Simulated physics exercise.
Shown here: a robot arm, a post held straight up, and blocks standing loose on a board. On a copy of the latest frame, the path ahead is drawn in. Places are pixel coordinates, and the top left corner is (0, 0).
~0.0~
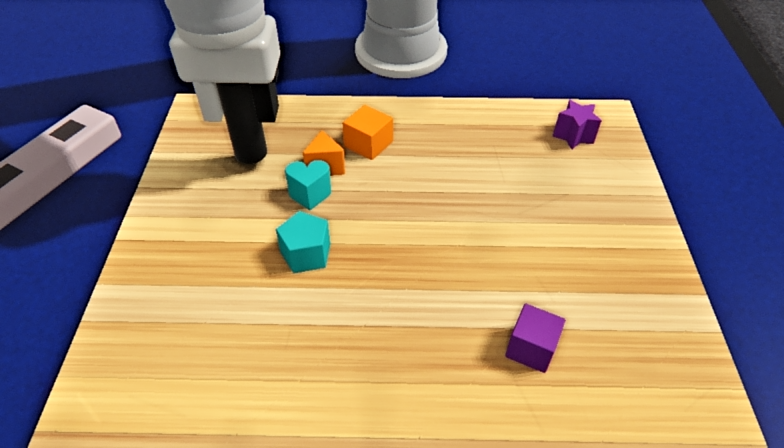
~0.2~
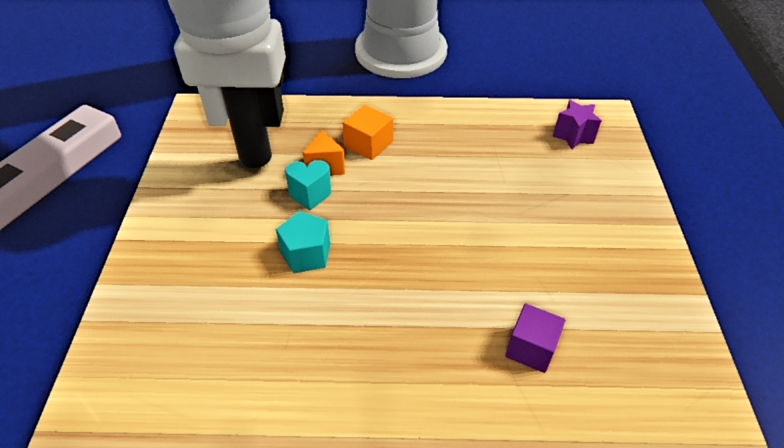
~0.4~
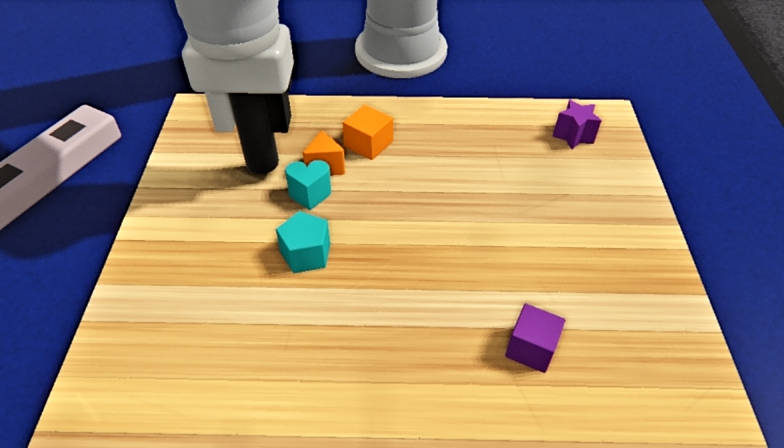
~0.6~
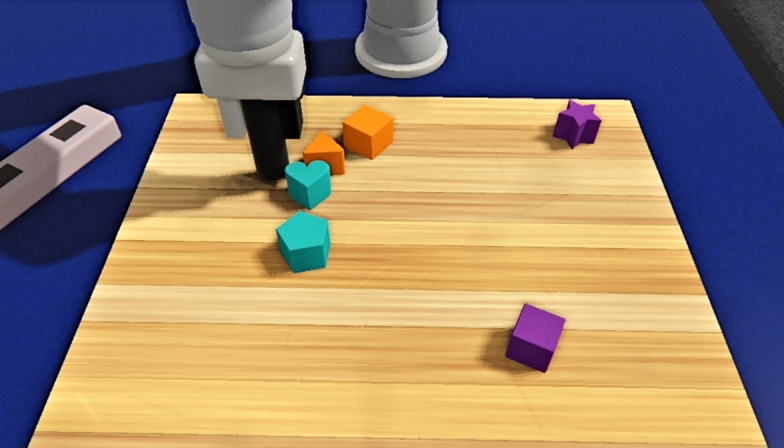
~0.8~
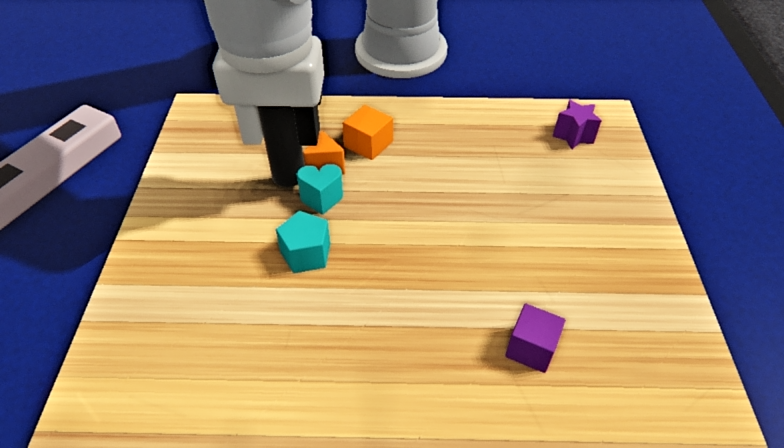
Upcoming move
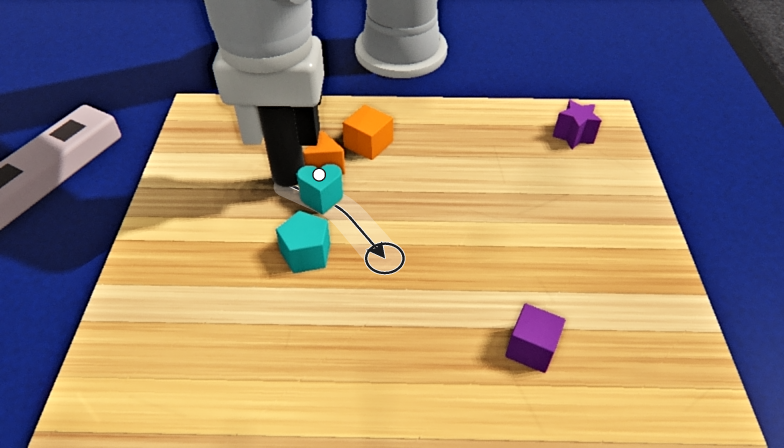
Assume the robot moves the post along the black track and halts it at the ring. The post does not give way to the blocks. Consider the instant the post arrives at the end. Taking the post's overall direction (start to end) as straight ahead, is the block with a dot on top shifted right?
No.
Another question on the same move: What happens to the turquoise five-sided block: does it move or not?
Once the path ends, it is where it was.
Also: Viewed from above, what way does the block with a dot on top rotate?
Looking down: Anticlockwise.
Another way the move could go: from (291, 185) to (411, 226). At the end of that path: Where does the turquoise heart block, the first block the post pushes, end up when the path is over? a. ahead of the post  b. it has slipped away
a.
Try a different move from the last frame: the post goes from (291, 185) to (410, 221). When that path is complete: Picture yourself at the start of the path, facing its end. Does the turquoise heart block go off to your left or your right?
It's pushed right.
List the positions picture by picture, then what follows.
Lower end of the post (251, 155), tops of blocks, turquoise five-sided block (303, 230), turquoise heart block (307, 171), orange triangular block (323, 144), in the first picture.
Post (256, 159), blocks as before, in the second picture.
Post (263, 164), blocks as before, in the third picture.
Post (274, 171), blocks as before, in the fourth picture.
Post (289, 177), turquoise five-sided block (303, 230), turquoise heart block (319, 175), orange triangular block (323, 144), in the fifth picture.
The drawn path runs from (291, 185) via (345, 213), ending at (385, 258); the dot is on the turquoise heart block.
What follows on the original path. One third of the way, post (328, 193); turquoise heart block (362, 189).
Two thirds of the way, post (358, 219); turquoise heart block (394, 199), turned 70° anticlockwise.
At the end, post (385, 250); turquoise five-sided block not moved; turquoise heart block (402, 205), turned 115° anticlockwise; orange triangular block not moved.
